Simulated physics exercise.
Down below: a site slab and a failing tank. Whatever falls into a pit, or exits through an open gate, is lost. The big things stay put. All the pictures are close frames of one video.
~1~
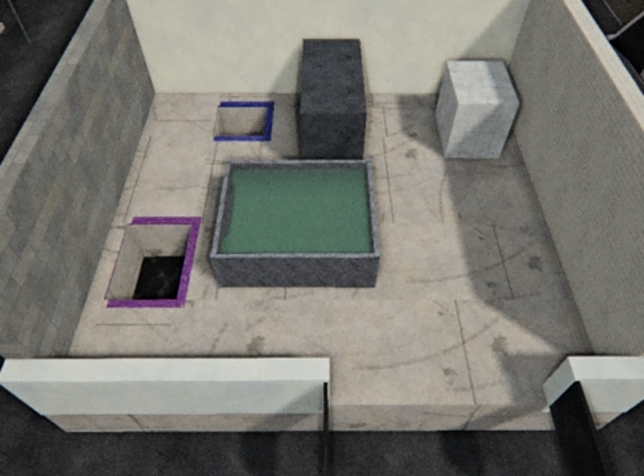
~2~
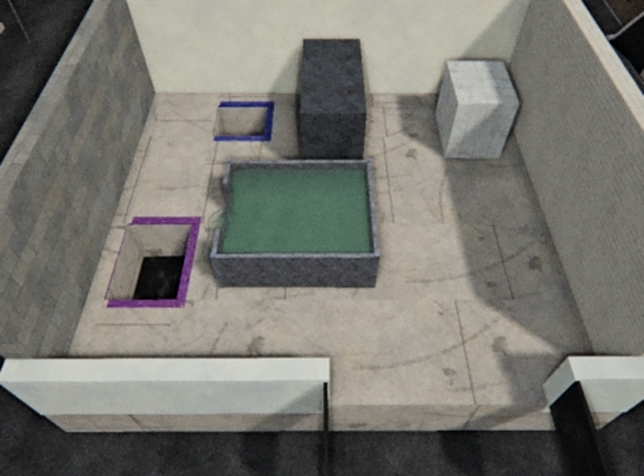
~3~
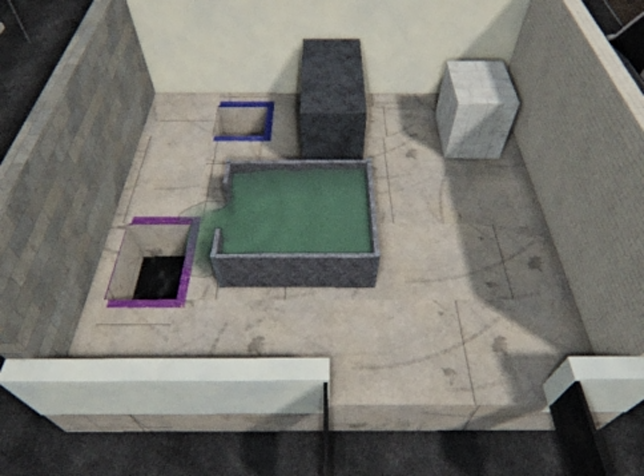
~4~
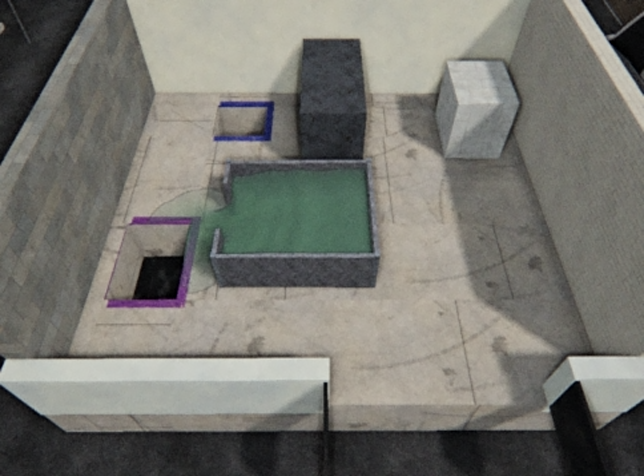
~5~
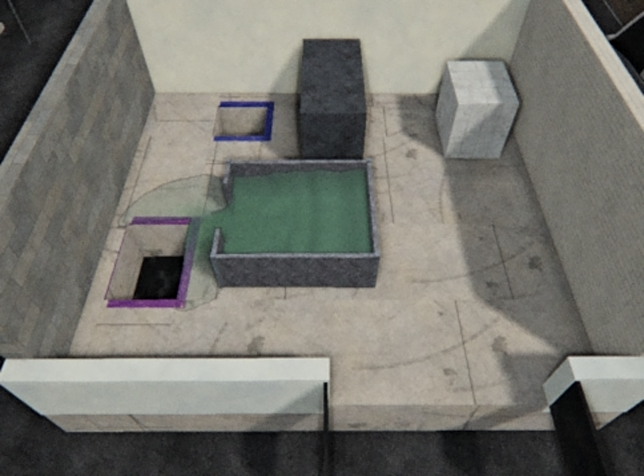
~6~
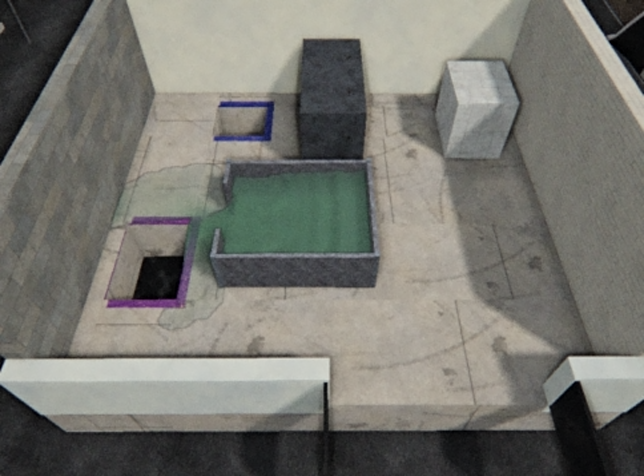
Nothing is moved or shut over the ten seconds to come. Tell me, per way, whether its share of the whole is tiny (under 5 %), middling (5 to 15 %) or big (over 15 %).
Outcome: The gate will not reach five per cent, the blue pit will not leave the five-to-fifteen per cent band, the purple pit will not stay within fifteen per cent.
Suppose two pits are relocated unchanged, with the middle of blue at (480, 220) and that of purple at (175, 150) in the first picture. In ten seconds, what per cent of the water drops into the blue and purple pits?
For blue, 4 in a hundred; for purple, 35 in a hundred.
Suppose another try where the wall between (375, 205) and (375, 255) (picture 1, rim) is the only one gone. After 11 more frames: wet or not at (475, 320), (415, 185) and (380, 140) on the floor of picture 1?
Going point by point: Waterlogged, left unwetted, left unwetted.
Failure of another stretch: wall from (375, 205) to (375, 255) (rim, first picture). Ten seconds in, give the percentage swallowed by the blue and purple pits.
Estimates in per cent: Blue 2, purple 0.
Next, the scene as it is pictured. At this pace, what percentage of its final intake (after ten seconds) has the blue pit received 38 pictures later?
Near 50 per cent, give or take.
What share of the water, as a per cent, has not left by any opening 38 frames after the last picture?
I make it around 40 per cent.
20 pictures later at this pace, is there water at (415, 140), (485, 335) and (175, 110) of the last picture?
Left dry; left dry; drenched.
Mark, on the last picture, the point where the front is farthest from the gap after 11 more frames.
Farthest reach: (157, 93).
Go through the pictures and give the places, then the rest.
The first frame shows still water in the water tank at (297, 209).
In the second frame, water pours out at (229, 229) and has run to a hidden place.
In the third frame, water pours out at (230, 230) and has run to (185, 216).
In the fourth frame, water pours out at (230, 229) and has run to (155, 219).
In the fifth frame, water pours out at (230, 229) and has run to (134, 209).
In the sixth frame, water pours out at (229, 229) and has run to (124, 192).
A moment on, water covers 10 % of the floor; the gate 0 %, the blue pit 0 %, the purple pit 19 %.
Next, water covers 15 % of the floor; the gate 0 %, the blue pit 0 %, the purple pit 31 %.
Then, water covers 20 % of the floor; the gate 0 %, the blue pit 1 %, the purple pit 42 %.
Later, water covers 20 % of the floor; the gate 0 %, the blue pit 4 %, the purple pit 56 %.
In the end, water covers 20 % of the floor; the gate 0 %, the blue pit 8 %, the purple pit 66 %.
